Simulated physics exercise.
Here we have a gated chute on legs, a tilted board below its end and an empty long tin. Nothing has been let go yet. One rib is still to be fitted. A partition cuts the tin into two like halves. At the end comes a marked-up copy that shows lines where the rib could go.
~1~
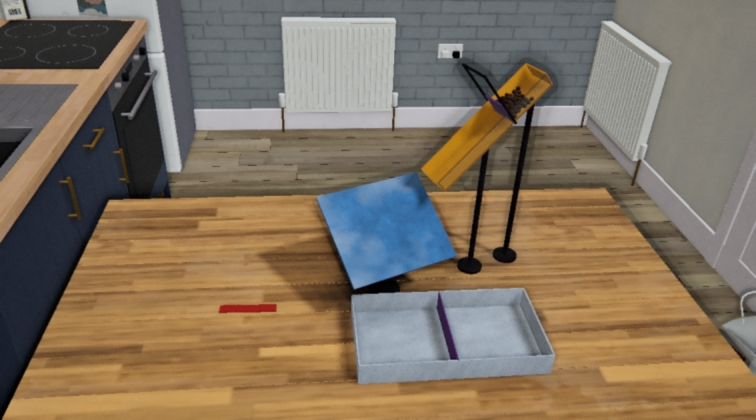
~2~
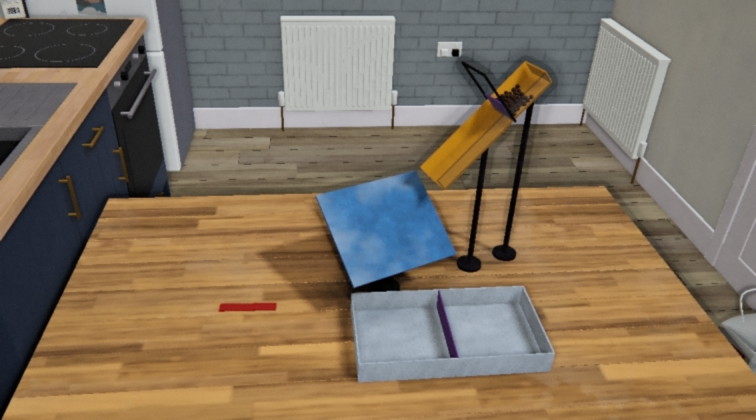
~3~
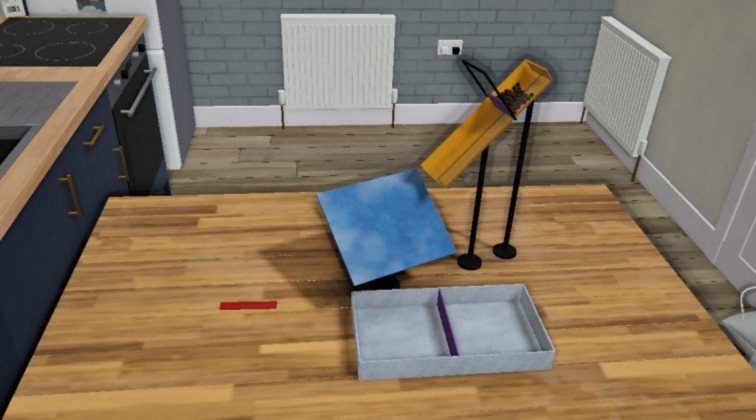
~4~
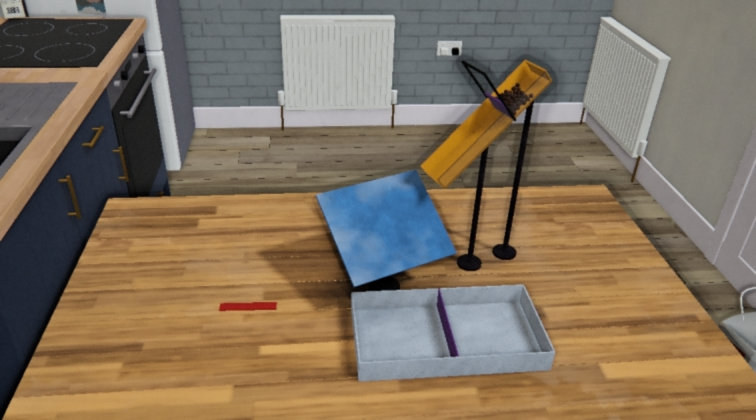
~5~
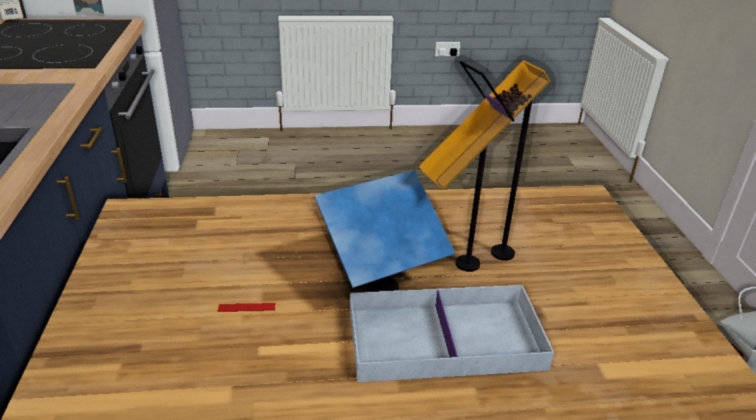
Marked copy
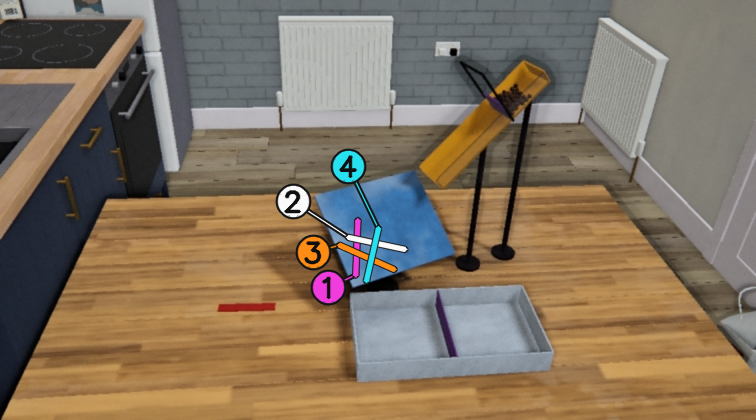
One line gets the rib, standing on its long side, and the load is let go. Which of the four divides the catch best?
2 beats the others.
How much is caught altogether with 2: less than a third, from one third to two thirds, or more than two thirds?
More than two thirds.
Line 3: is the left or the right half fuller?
Left.
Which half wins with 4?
The left half.
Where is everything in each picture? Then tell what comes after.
Load behind the gate at (510, 102), chocolate balls; lip of the chute at (437, 185), sloping fairly steeply, in the first picture.
Middle of the board at (387, 225), tilted fairly steeply; middle of its low edge at (408, 270); of its high edge at (368, 182), in the second picture.
Front corners of the tin at (360, 362) and (555, 351); front end of its middle wall at (459, 357); gate still shut at (496, 99), in the third picture.
Middle of the load at (509, 99); lip at (437, 182), in the fourth picture.
Middle of the load at (507, 100); lip at (435, 183), in the fifth picture.
On the marked copy, line 1 from (357, 220) to (355, 274); line 2 from (348, 237) to (404, 249); line 3 from (339, 245) to (393, 269); line 4 from (378, 228) to (366, 280).
For line 1, of what is caught, nearly all in the left half, a stray few in the right.
For line 2, of what is caught, about half in the left half, about half in the right.
For line 3, of what is caught, nearly all in the left half, a stray few in the right.
For line 4, of what is caught, nearly all in the left half, a stray few in the right.
